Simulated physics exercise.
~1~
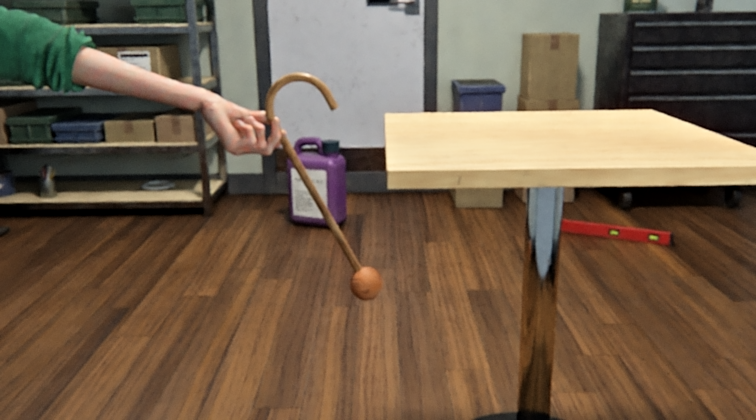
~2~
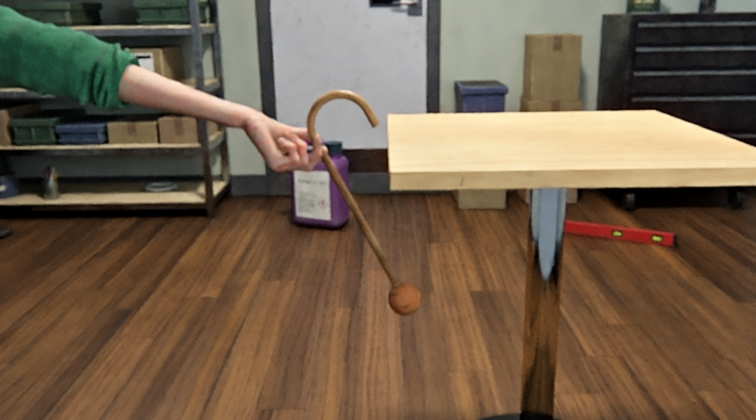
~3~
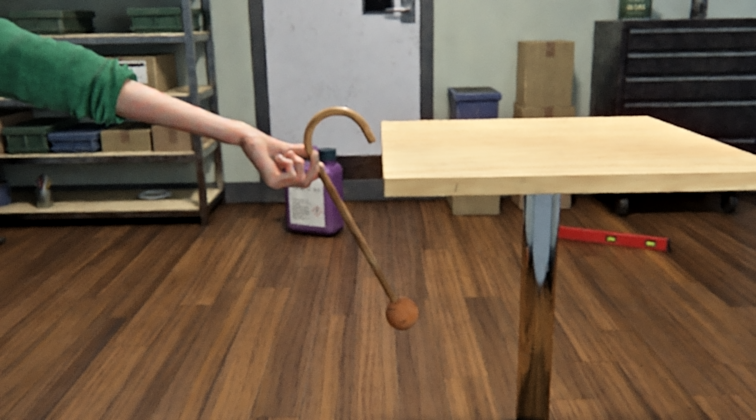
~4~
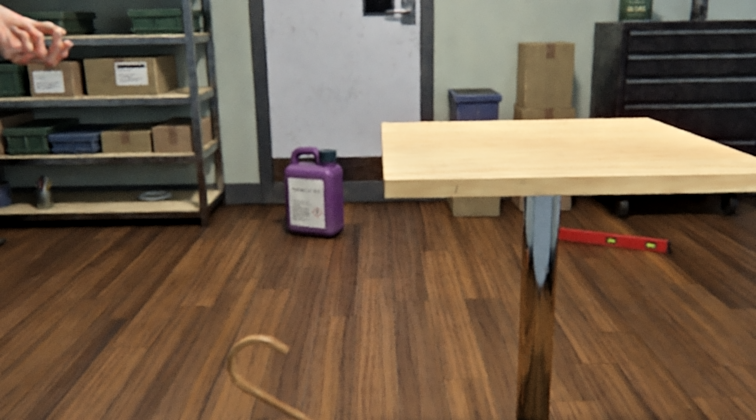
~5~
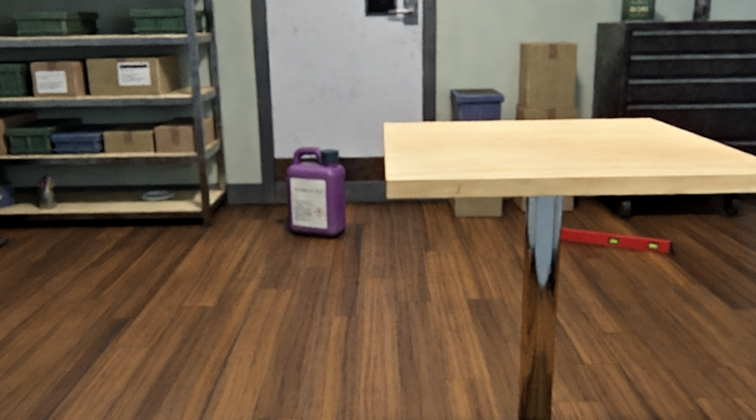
A hand in a green sleeve moved a curved-handled stick with an orange ball at its end right toward the edge of a wooden table, then let go and drew back as the stick dropped past the edge and fell out of view.
